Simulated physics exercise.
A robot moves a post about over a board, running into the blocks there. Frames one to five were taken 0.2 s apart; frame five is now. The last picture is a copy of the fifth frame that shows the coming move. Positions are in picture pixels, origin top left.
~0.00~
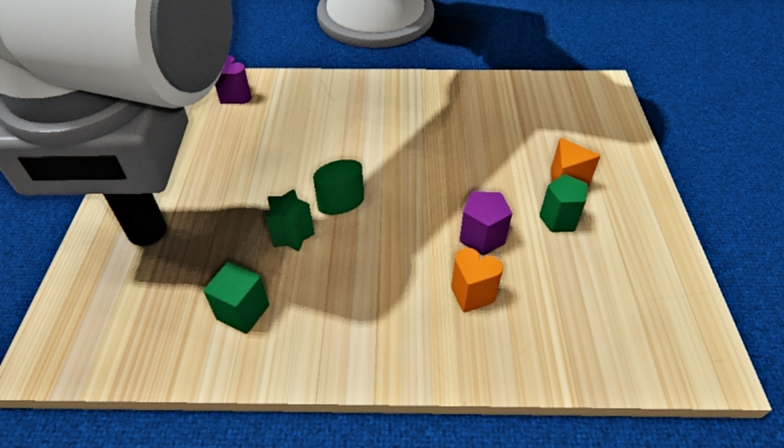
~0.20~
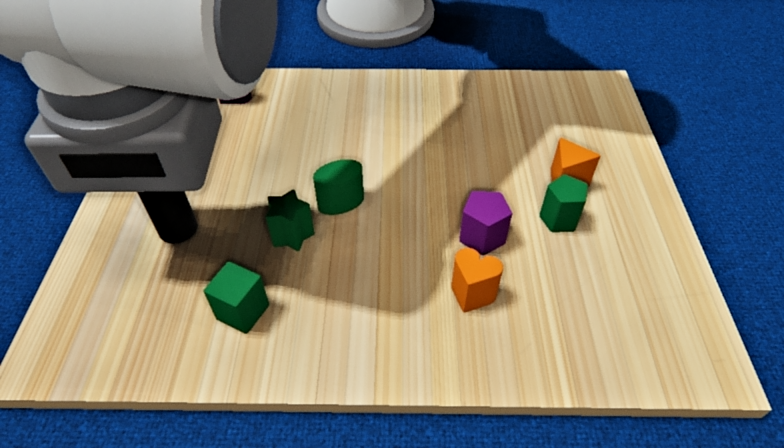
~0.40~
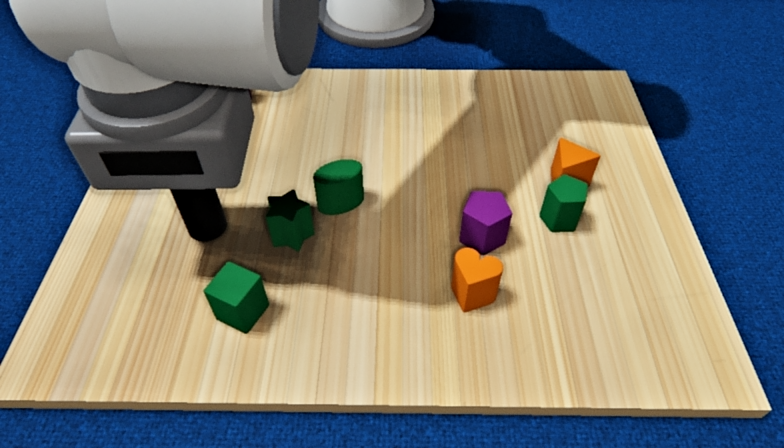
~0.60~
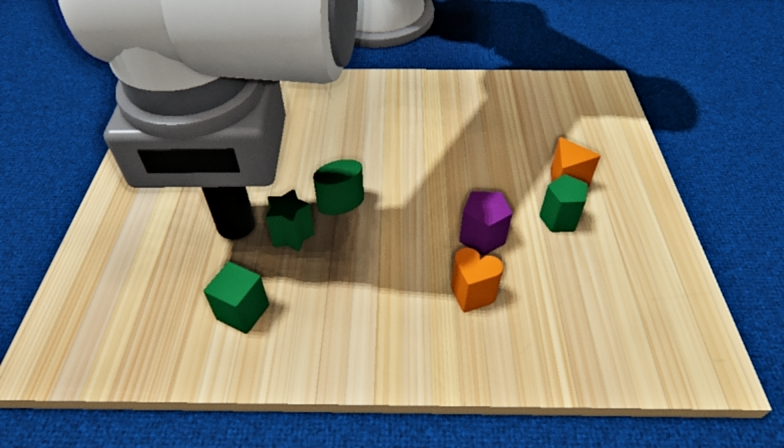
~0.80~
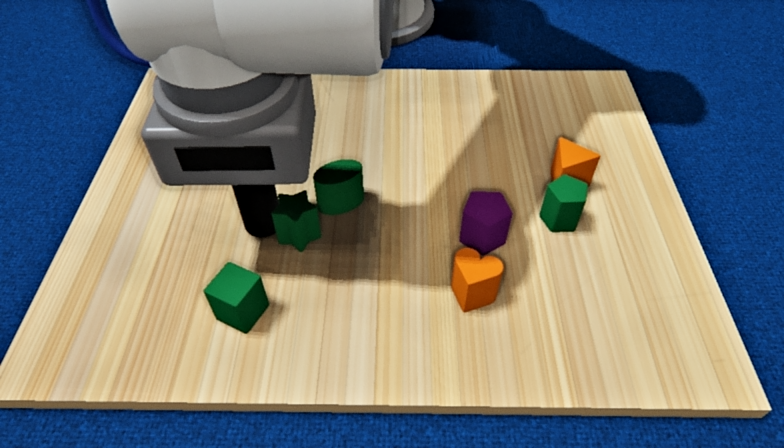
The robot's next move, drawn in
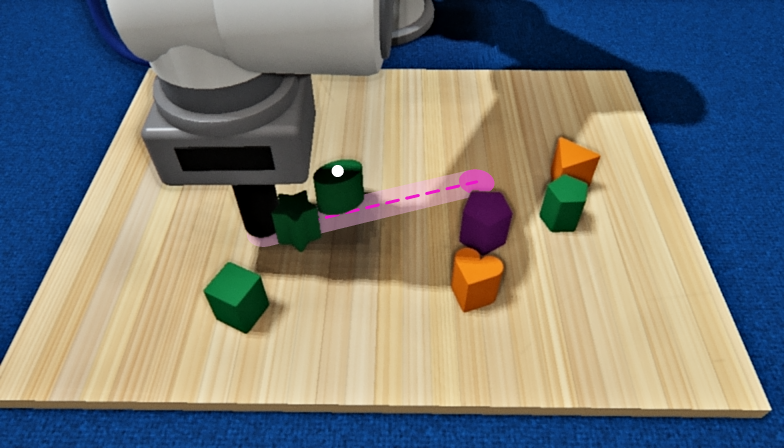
A robot arm moves a black post steadily to the right across a wooden board scattered with green, purple and orange blocks, then meets the green star-shaped block and nudges it slightly to the right.
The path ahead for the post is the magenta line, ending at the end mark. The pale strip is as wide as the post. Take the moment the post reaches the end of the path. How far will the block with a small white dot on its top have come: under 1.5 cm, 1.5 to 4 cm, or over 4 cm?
Goes over 4 cm.
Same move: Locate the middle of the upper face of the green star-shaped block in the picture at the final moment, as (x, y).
Most likely (362, 205).
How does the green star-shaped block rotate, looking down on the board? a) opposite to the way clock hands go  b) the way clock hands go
Option b.
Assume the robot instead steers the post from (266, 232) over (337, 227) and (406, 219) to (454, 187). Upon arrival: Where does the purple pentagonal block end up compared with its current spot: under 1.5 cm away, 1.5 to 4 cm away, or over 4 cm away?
Once the path ends, it will sit under 1.5 cm from where it is now.
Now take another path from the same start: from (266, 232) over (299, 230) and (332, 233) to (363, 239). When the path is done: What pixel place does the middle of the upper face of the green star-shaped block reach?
The point I'd pick in the picture is (398, 212).
The drawn path runs straight from (266, 232) to (477, 182); the dot is on the green elliptical block.
On the path given first. One third of the way, post (340, 205); green star-shaped block (356, 205), turned 50° clockwise; green elliptical block (366, 158), turned 20° anticlockwise.
Two thirds of the way, post (411, 189); green star-shaped block (362, 205), turned 75° clockwise; green elliptical block (399, 139), turned 105° anticlockwise.
At the end, post (478, 173); green star-shaped block (362, 205), turned 75° clockwise; green elliptical block (399, 139), turned 110° anticlockwise; purple pentagonal block not moved.
